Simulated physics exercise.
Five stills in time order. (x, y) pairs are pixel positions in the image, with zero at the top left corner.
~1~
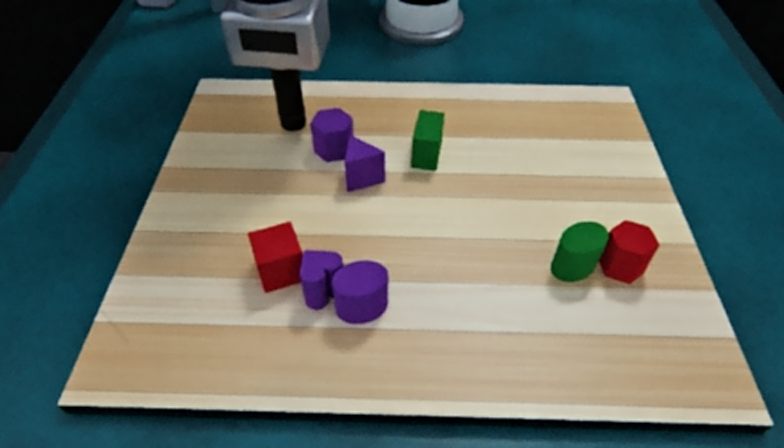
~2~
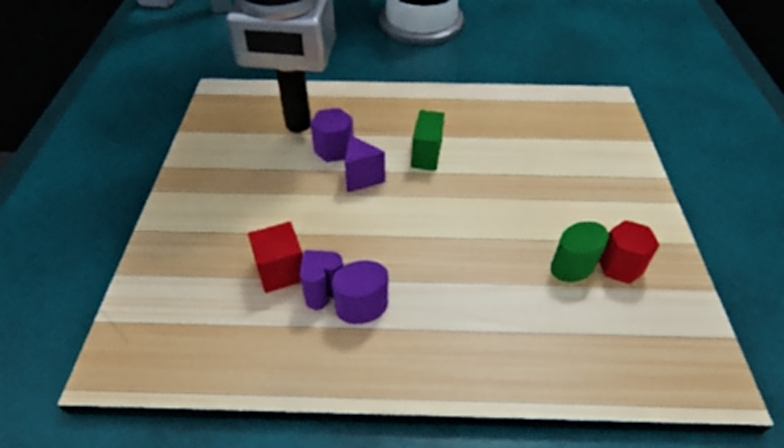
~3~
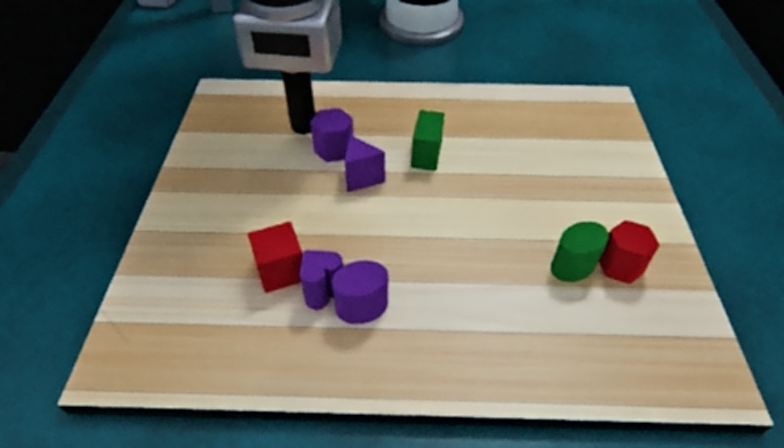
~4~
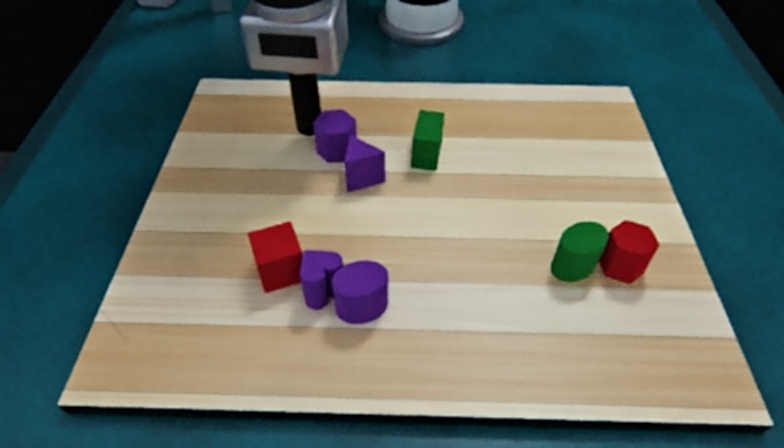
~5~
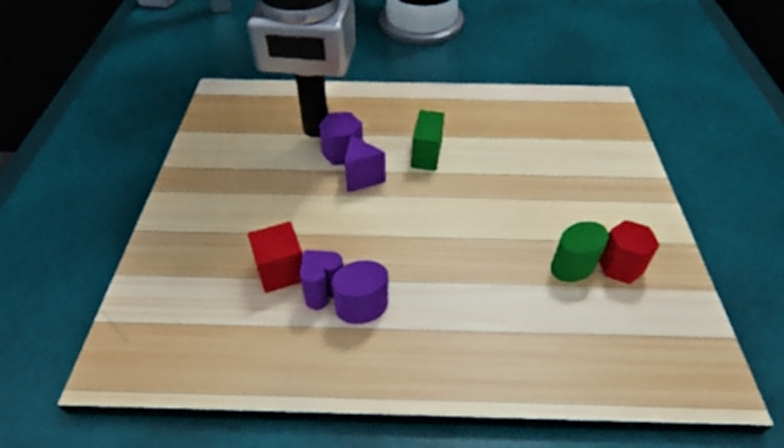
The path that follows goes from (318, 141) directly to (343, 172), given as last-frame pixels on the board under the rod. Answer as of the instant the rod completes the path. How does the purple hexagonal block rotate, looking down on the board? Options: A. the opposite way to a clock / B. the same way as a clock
I'll go with A - the opposite way to a clock.
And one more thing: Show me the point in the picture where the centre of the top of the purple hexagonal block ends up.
It should be at about (373, 133).
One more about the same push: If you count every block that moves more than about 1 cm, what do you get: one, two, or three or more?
2.
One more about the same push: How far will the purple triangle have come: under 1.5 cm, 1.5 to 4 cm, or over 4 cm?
The shift is from 1.5 to 4 cm.
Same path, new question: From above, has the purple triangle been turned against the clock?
I expect not.
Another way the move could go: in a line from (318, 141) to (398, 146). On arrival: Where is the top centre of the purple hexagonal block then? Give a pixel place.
The middle of its top is at (394, 138).
What follows on the original path. Halfway along, rod (330, 145); purple hexagonal block (361, 131), turned 25° anticlockwise; purple triangle (370, 155), turned 45° clockwise.
At the end, rod (342, 161); purple hexagonal block (373, 133), turned 40° anticlockwise; purple triangle (376, 156), turned 65° clockwise.
